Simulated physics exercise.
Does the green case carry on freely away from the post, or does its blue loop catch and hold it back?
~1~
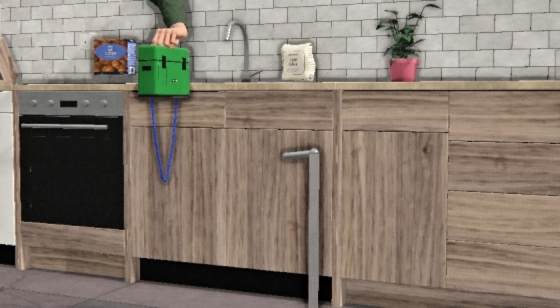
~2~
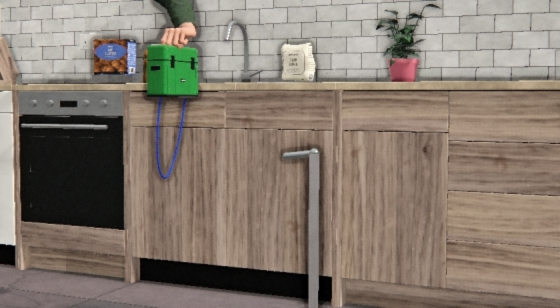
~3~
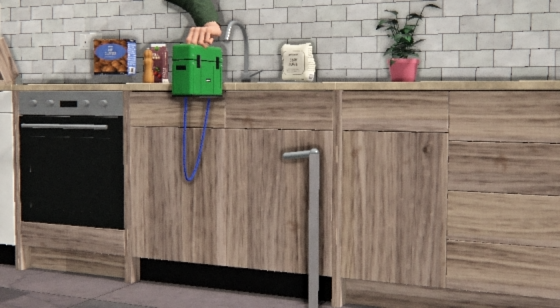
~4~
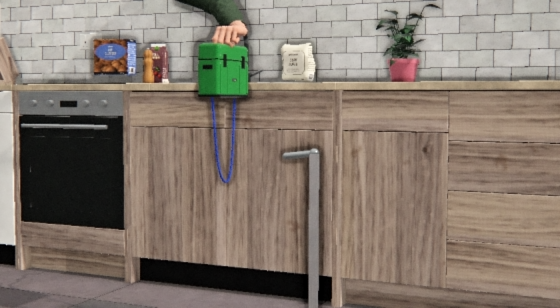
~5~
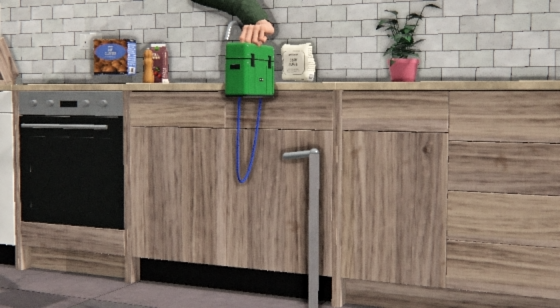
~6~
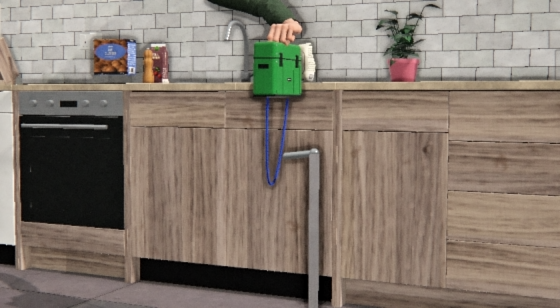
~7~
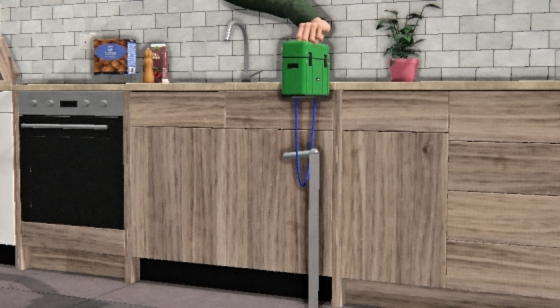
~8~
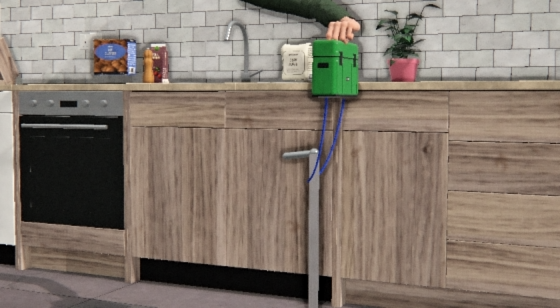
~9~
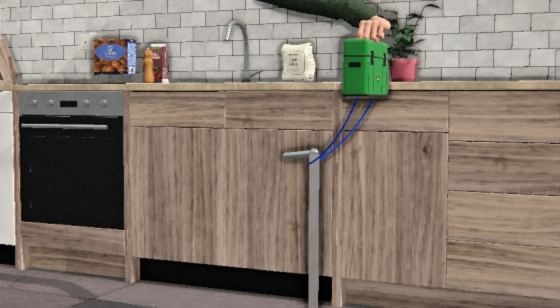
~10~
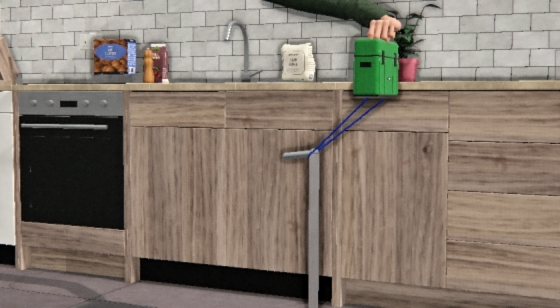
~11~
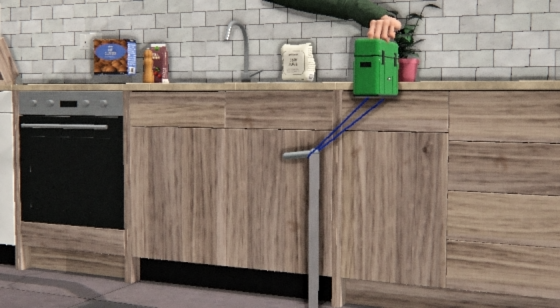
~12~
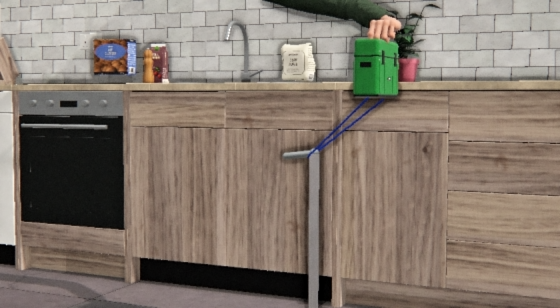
The blue loop catches at the top of the post and pulls tight, holding the green case back just to the right of it.
Green case with a dangling blue loop moving right in a hand along a kitchen counter, stopping as the loop snags a post.
